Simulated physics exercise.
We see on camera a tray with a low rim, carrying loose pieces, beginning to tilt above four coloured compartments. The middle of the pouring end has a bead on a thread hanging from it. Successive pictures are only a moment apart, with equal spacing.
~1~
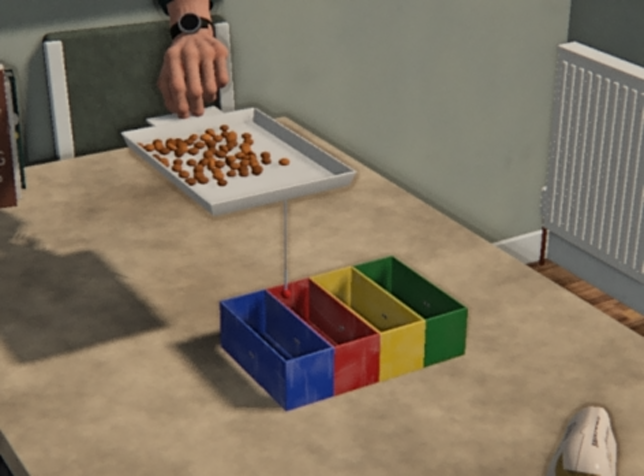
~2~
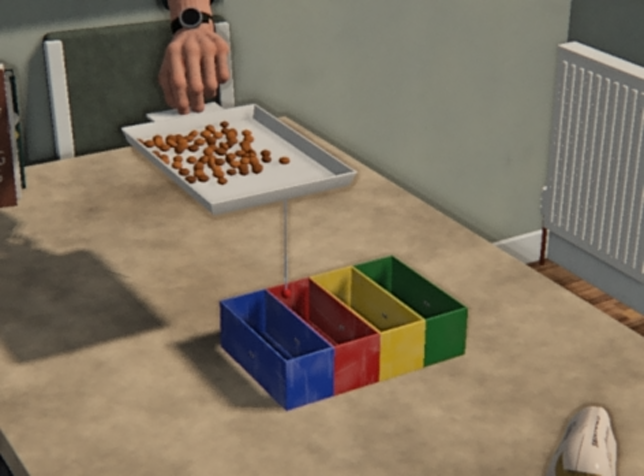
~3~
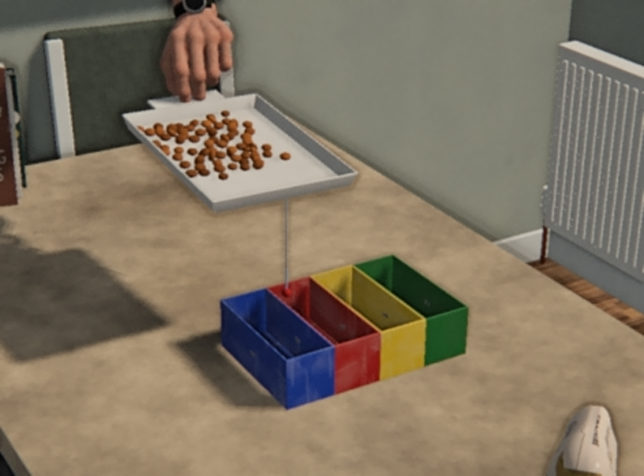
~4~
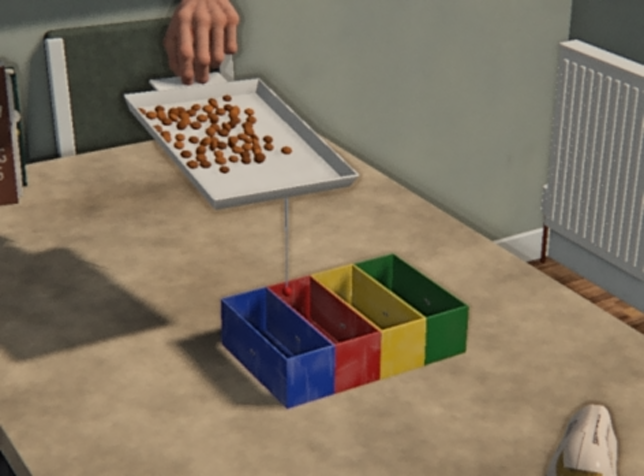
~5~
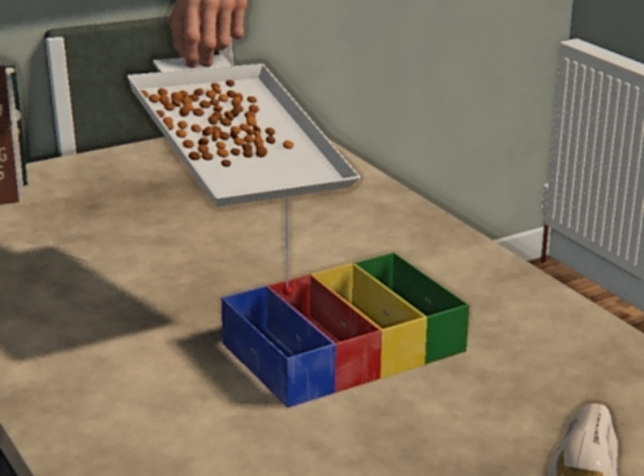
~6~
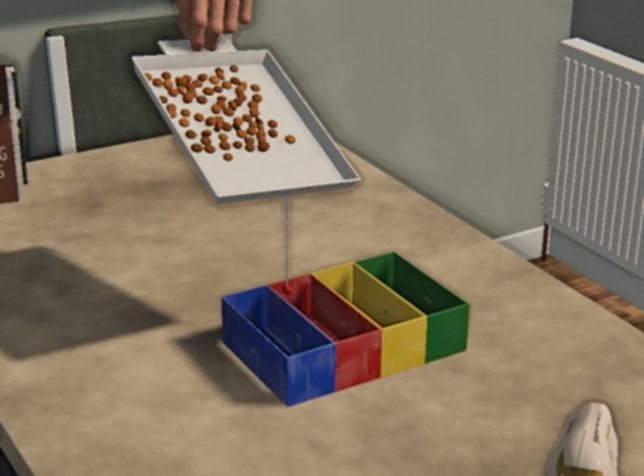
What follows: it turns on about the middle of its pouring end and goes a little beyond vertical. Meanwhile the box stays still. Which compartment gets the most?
The yellow compartment.
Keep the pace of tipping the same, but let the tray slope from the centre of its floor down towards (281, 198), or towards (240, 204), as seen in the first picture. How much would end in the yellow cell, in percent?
The first comes to 10 %, while the second comes to 0 %.
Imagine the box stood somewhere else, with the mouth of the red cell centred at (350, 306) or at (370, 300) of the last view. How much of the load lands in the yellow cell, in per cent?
You'd get 30 in a hundred the first time and 0 in a hundred the second.
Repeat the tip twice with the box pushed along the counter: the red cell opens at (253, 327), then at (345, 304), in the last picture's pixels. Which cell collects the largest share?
The first placement favours the cell in green, while the second favours red.
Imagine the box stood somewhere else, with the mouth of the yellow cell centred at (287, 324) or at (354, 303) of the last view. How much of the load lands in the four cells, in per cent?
Near 50 % and 100 %.
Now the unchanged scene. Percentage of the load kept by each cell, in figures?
I'd put the blue cell near 10, the red cell near 40, the yellow cell near 50, and the green cell near 0.
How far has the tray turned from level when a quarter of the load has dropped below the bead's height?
It is at around 80 degrees by then.
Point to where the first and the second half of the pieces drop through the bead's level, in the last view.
It goes through near (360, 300) first, then near (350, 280).
Soon after the last picture, tray tipped steeply; nearly all on the tray; a small part falling or outside the box.
A little later, tray tipped past a quarter turn; a small part on the tray; about a third in the yellow cell; about a quarter in the red cell; a stray few in the blue cell; a stray few in the green cell; about a quarter falling or outside the box.
Later still, tray tipped past a quarter turn; about half in the yellow cell; about a third in the red cell; a small part in the blue cell; a stray few in the green cell; a stray few falling or outside the box.
At rest, tray tipped past a quarter turn; about half in the yellow cell; about a third in the red cell; a small part in the blue cell; a stray few in the green cell; a stray few outside the box.
